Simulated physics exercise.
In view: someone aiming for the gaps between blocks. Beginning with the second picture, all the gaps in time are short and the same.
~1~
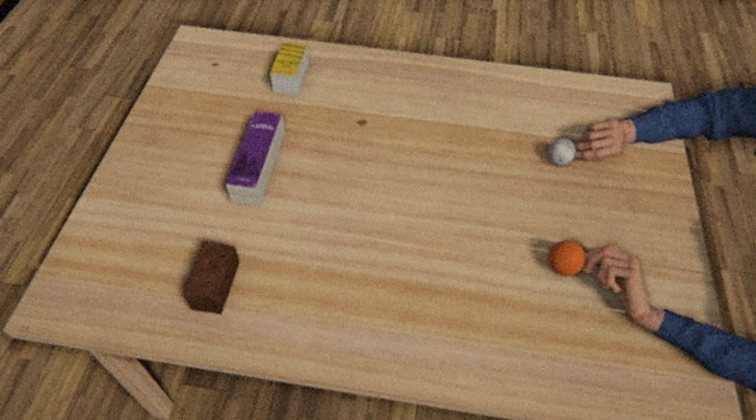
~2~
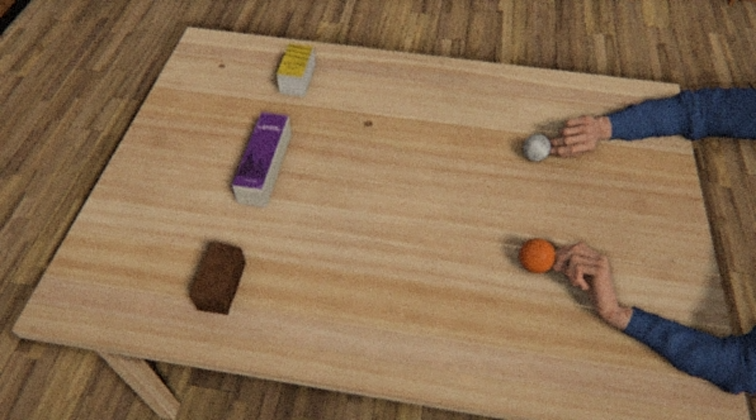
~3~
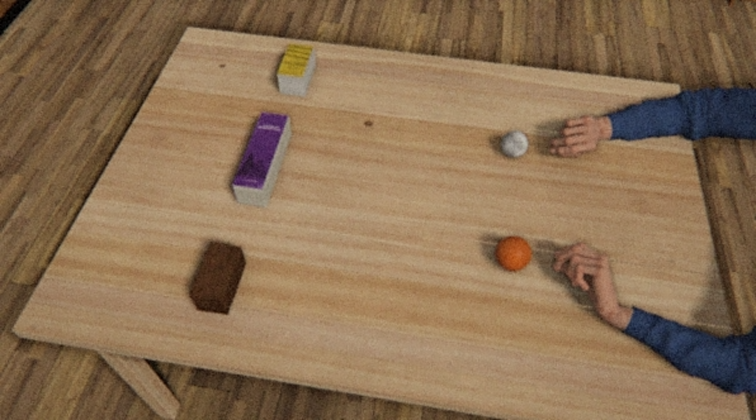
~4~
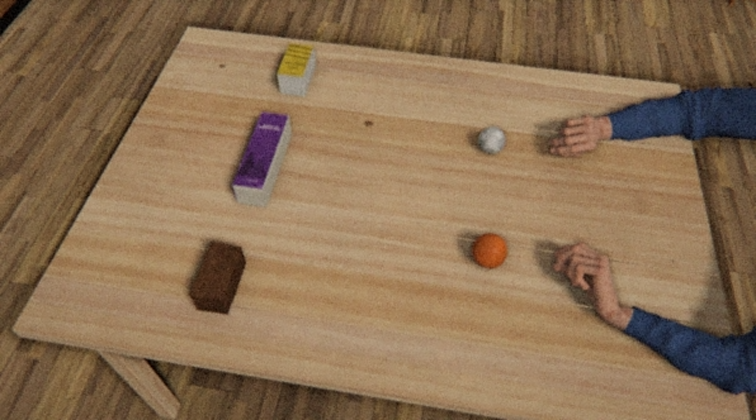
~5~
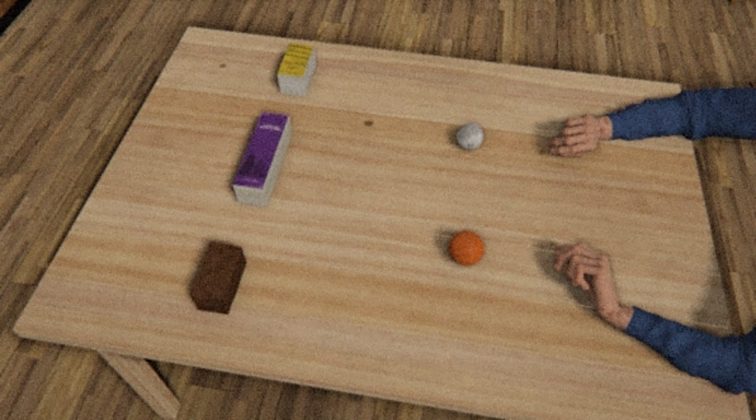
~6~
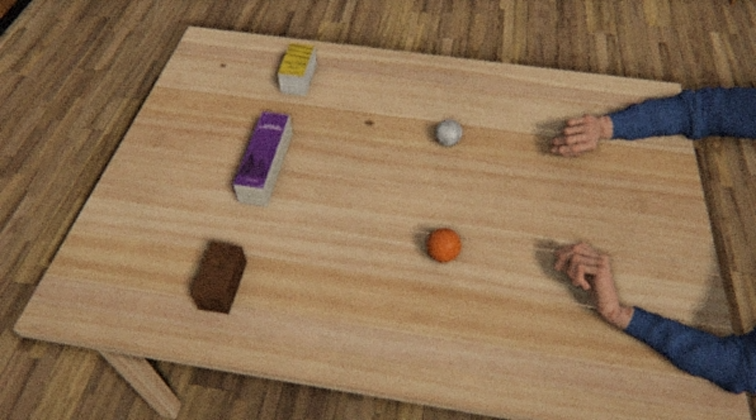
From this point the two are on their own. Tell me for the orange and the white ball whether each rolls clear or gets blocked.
Here the orange rolls clear, the white ball rolls clear.
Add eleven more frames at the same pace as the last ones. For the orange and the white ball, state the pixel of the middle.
The first one sits near (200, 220), while the second sits near (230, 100).
Then, 0.48 s on from there, orange heading on near (178, 217); white ball heading on near (207, 92).
Then, 1.06 s on from there, orange heading on near (28, 317); white ball heading on near (60, 200).
In the end, the orange gets between the blocks; the white ball gets between the blocks.
